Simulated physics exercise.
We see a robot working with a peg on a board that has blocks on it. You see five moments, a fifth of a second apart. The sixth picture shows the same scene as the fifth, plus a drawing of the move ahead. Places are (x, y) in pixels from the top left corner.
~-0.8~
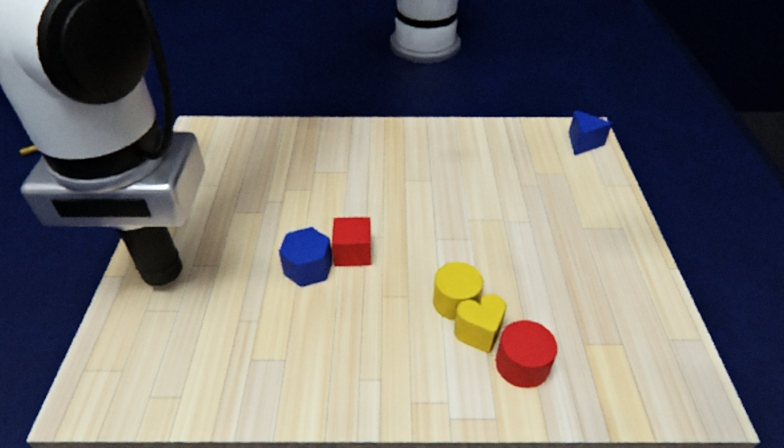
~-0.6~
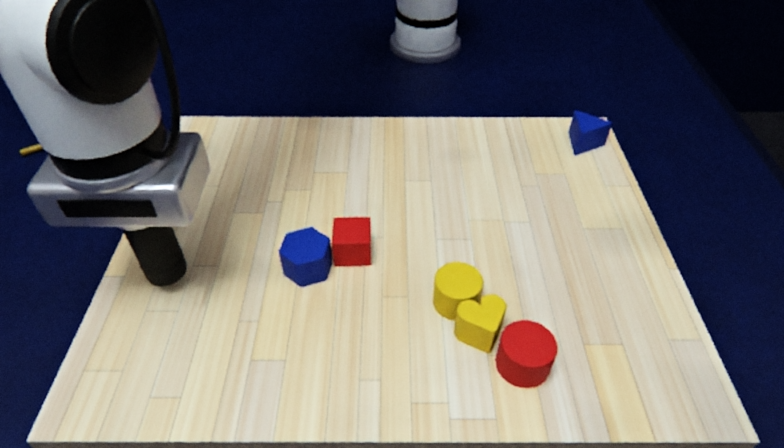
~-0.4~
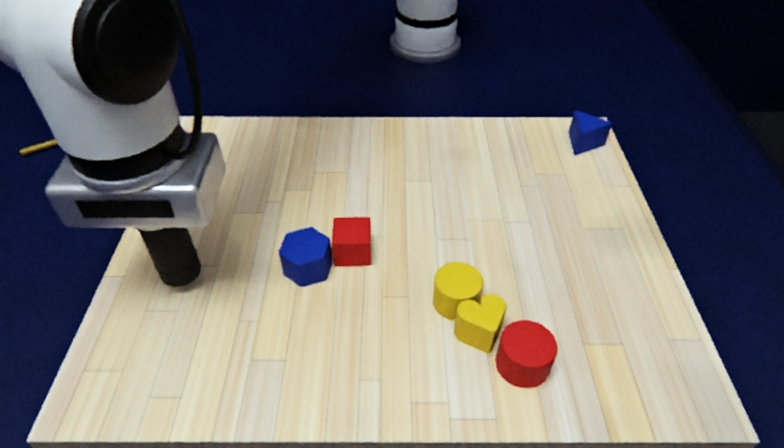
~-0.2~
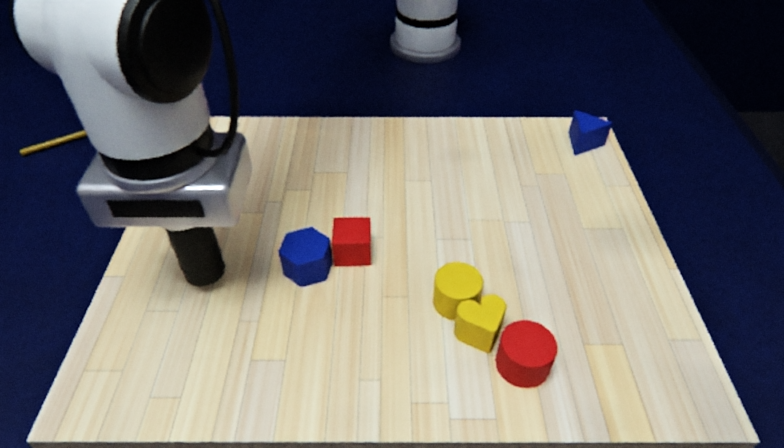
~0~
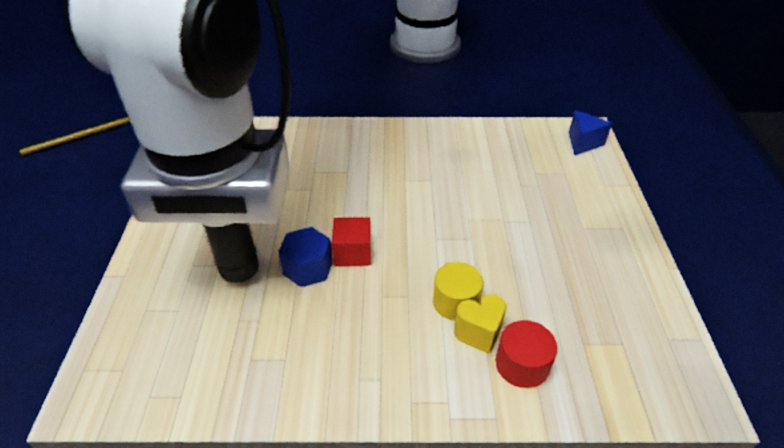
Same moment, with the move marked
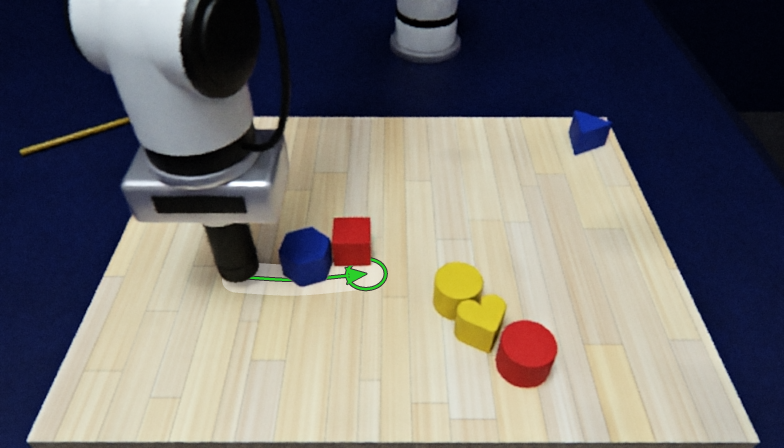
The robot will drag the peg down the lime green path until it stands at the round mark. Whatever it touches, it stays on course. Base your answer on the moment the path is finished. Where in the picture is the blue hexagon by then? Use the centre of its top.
The middle of its upper face should be somewhere near (400, 231).
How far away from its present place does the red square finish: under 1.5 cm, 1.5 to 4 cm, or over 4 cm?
It ends farther than 4 cm from its spot.
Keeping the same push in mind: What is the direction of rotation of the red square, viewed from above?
Counterclockwise from above.
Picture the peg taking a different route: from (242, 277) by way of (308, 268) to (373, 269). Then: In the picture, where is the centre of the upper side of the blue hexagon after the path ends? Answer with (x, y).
Put as a pixel place, it's (411, 232).
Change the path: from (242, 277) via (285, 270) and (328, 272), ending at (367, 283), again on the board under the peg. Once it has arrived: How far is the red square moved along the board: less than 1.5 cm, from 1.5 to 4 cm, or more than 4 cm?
The distance will be above 4 cm.
Path on the board, from (242, 277) through (283, 280) and (325, 278) to (366, 274).
The first path, step by step. One third of the way, peg at (283, 271); blue hexagon at (325, 244); red square at (366, 225), turned 15° anticlockwise.
Two thirds of the way, peg at (324, 269); blue hexagon at (365, 240); red square at (389, 215), turned 60° anticlockwise.
At the end, peg at (366, 265); blue hexagon at (400, 231), turned 35° anticlockwise; red square at (406, 202), turned 85° anticlockwise; yellow circle in place.
